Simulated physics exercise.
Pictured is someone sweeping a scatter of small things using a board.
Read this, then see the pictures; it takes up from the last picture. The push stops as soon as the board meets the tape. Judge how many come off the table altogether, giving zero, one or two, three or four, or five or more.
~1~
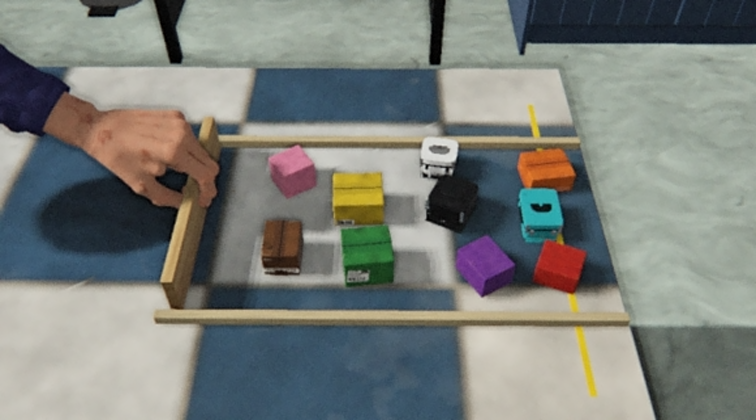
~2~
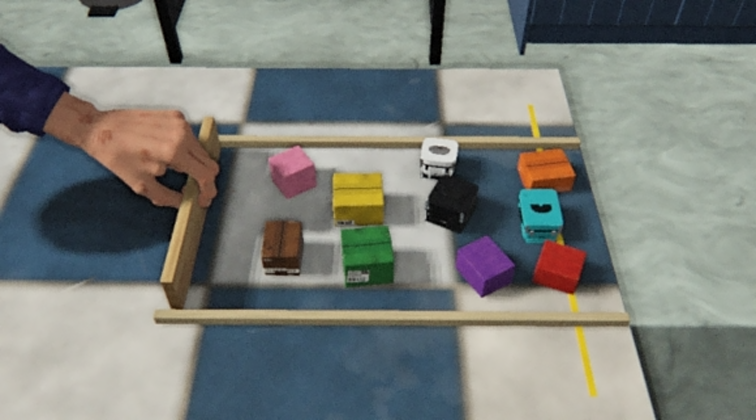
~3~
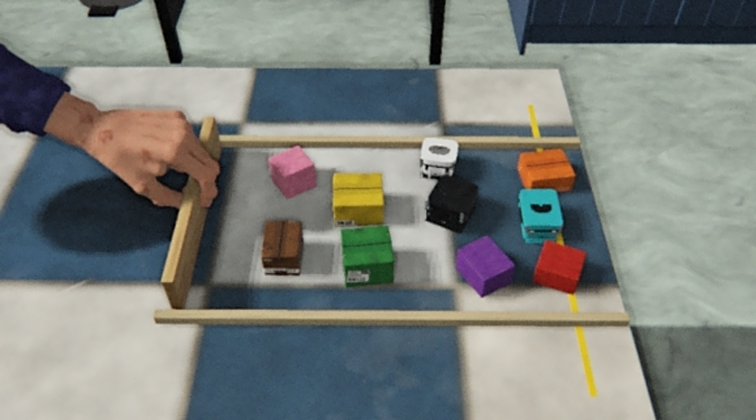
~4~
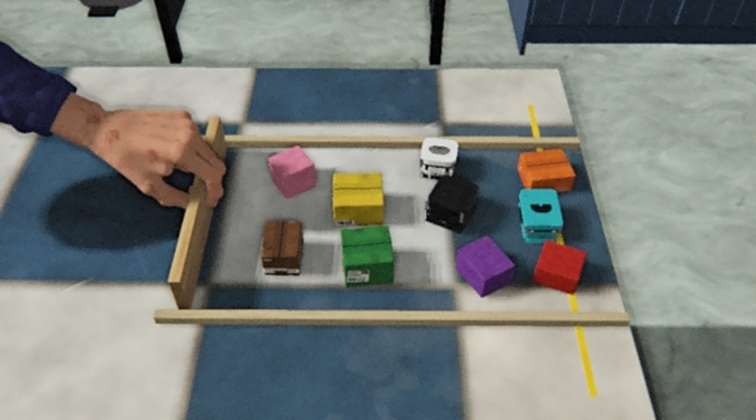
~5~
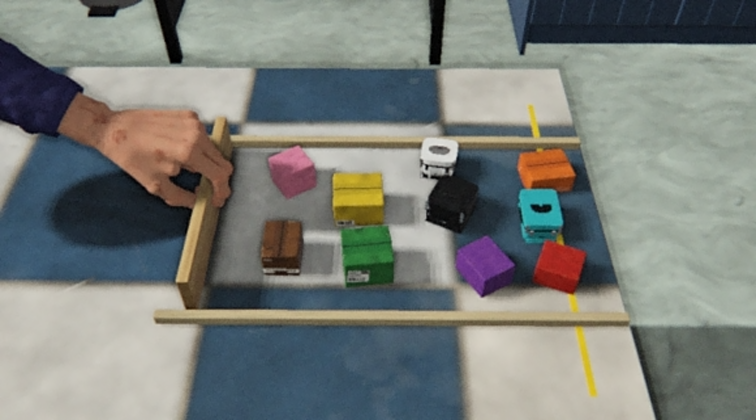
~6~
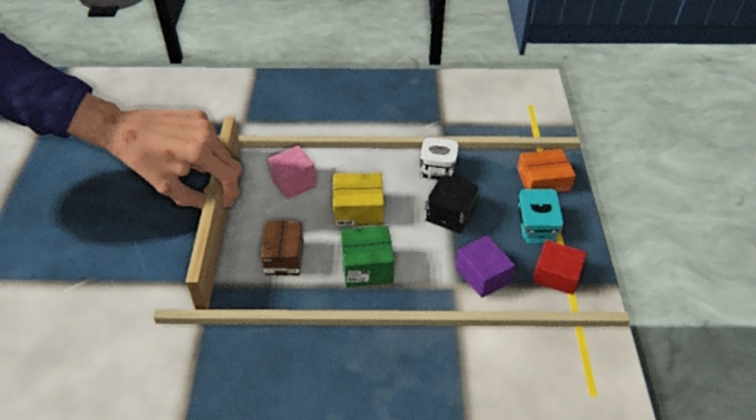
At least five are gone.
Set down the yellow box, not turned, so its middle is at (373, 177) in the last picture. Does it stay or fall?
From that start, the object then does not stay.
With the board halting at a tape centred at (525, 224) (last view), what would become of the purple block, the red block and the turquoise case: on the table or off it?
The purple block? It does not stay. The red block? It does not stay. The turquoise case? It does not stay.
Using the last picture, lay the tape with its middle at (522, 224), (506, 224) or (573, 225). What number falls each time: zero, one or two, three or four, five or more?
Taking them in turn, either three or four; one or two; five or more.
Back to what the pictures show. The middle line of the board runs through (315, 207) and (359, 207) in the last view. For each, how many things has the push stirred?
At that stage 4; at the next, 4.
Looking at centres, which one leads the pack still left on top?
The one in question is the yellow box.
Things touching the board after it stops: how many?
It's 4.
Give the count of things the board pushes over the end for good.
6 in total.
A little later, none off yet; orange box at rest near (546, 172); red block at rest near (560, 267); turquoise case at rest near (539, 216).
When it is over, the number that fall off is five or more; down, green box, black case, purple block, turquoise case, red block and orange box.
